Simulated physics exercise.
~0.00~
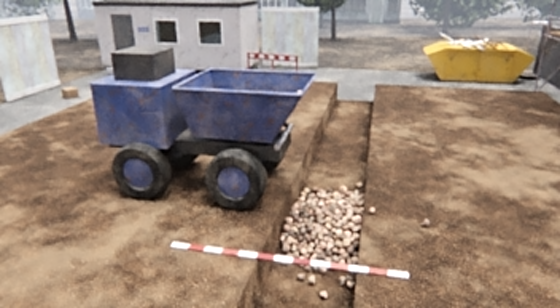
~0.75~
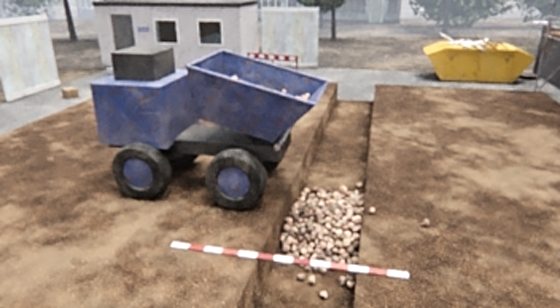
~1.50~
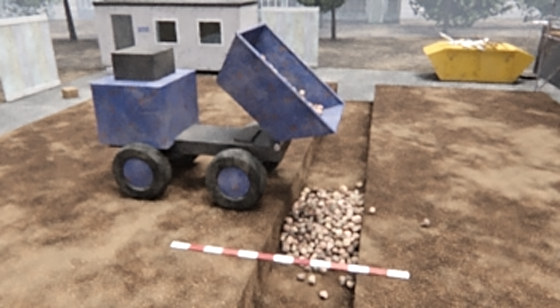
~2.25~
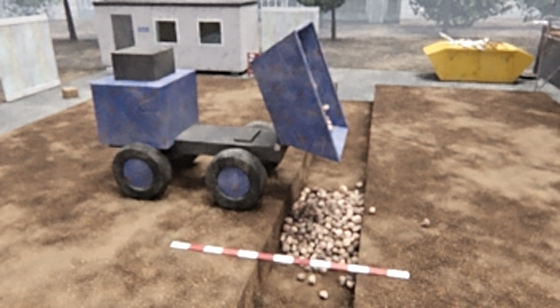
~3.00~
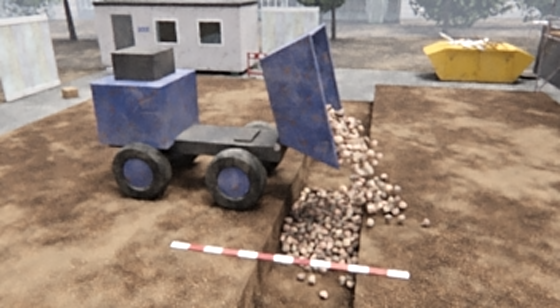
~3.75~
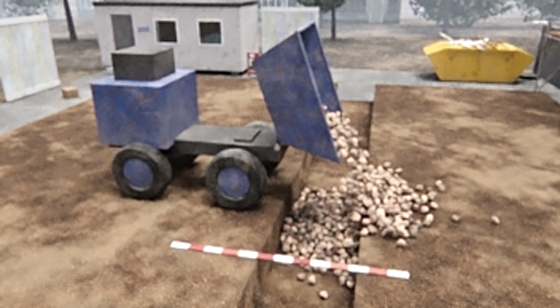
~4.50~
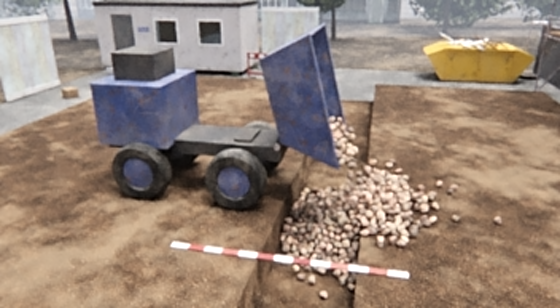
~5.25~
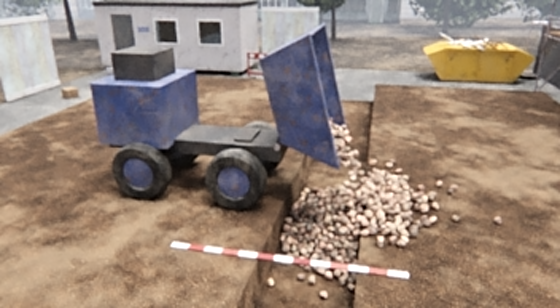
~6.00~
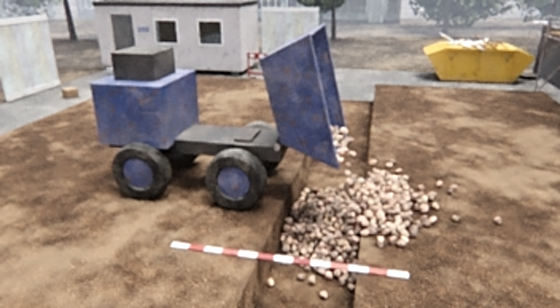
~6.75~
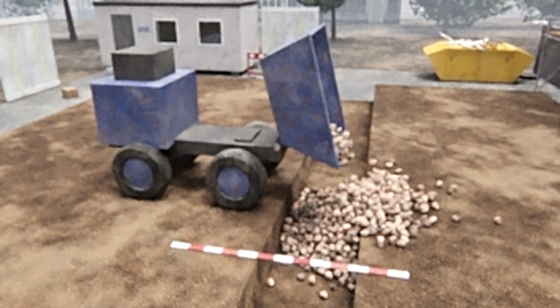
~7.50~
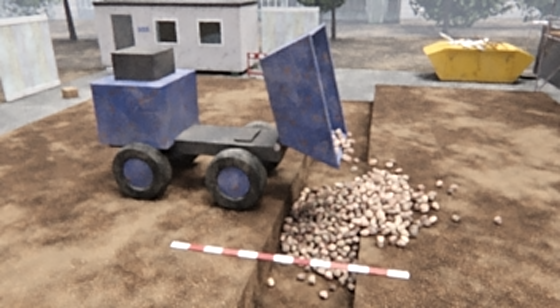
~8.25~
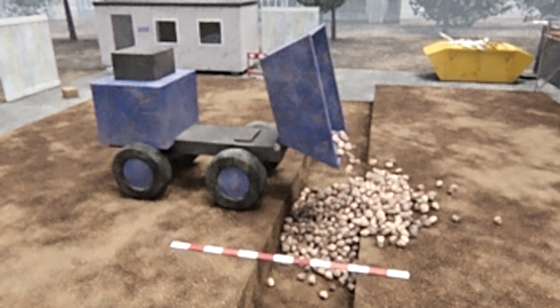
A small blue dumper stands on brown earth at the left of a building site, seen from the side and slightly above, facing a trench that already holds a heap of pale stones. A red and white staff lies across the front, with a grey cabin behind and a yellow skip at the upper right. The dumper's body tips steeply forward, and stones pour out over the heap. Some spill onto the ground beyond the trench as the body jerks back and forward. It stays raised, a few stones still at its lip, above a larger, spread-out pile.
